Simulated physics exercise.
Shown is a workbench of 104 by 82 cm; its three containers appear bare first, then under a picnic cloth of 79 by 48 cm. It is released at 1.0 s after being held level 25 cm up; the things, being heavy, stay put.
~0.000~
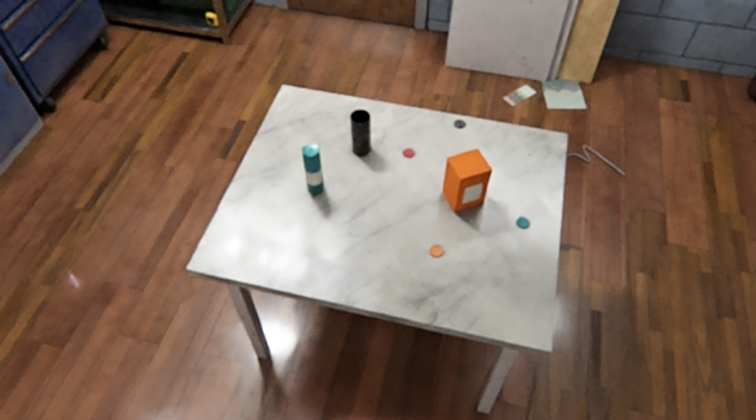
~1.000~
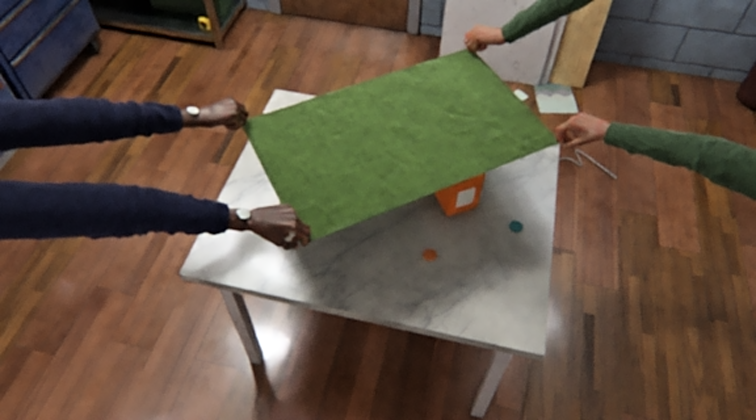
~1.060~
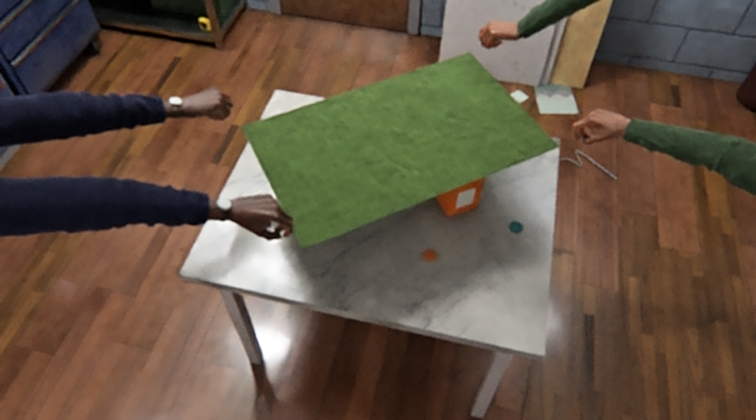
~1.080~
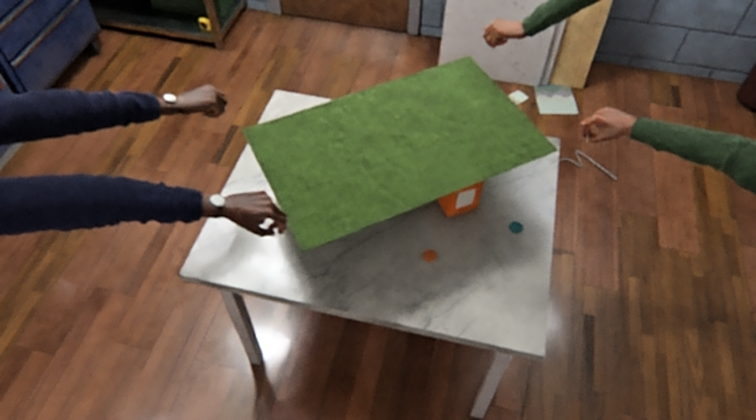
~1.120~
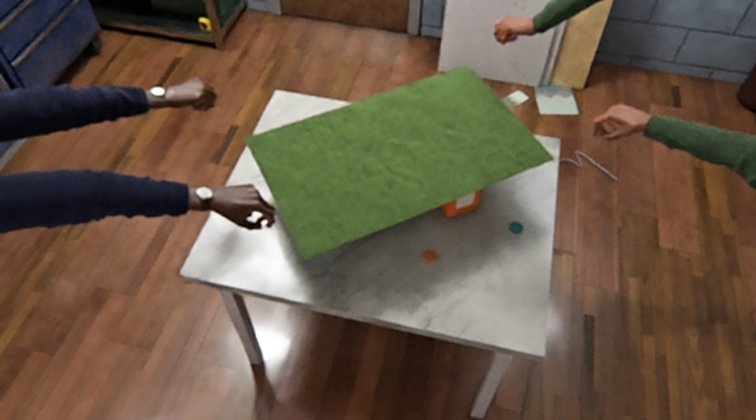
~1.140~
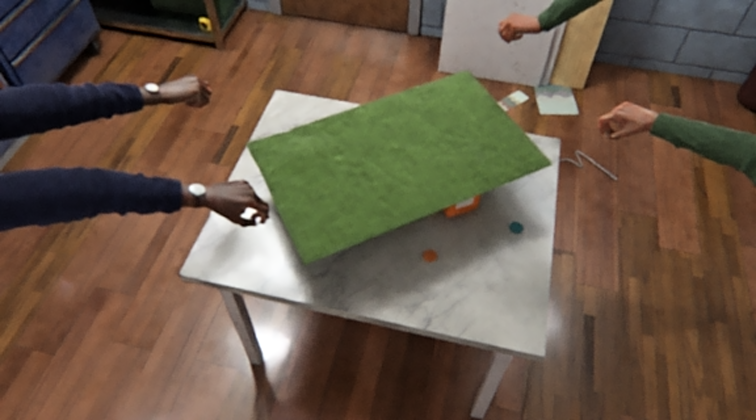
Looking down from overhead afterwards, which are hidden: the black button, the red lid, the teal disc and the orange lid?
The black button gets covered, the red lid ends under the cloth, the teal disc stays uncovered, the orange lid remains in the open.
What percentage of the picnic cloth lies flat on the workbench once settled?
Roughly 20 % of it.
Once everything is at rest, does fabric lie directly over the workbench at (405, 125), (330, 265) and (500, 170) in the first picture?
Left clear, draped over, left clear - in the order asked.
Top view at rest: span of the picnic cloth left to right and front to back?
It covers around 66 cm side to side and 76 cm front to back.
After 1.3 s, 15 % of it is down, spanning 66 by 77 cm, above black button, red lid.
After 1.5 s, 20 % of it is down, spanning 67 by 78 cm, above black button, red lid.
After 1.7 s, 20 % of it is down, spanning 68 by 76 cm, above black button, red lid.
After 1.9 s, 20 % of it is down, spanning 66 by 76 cm, above black button, red lid.
After 2.7 s, 20 % of it is down, spanning 66 by 77 cm, above black button, red lid.
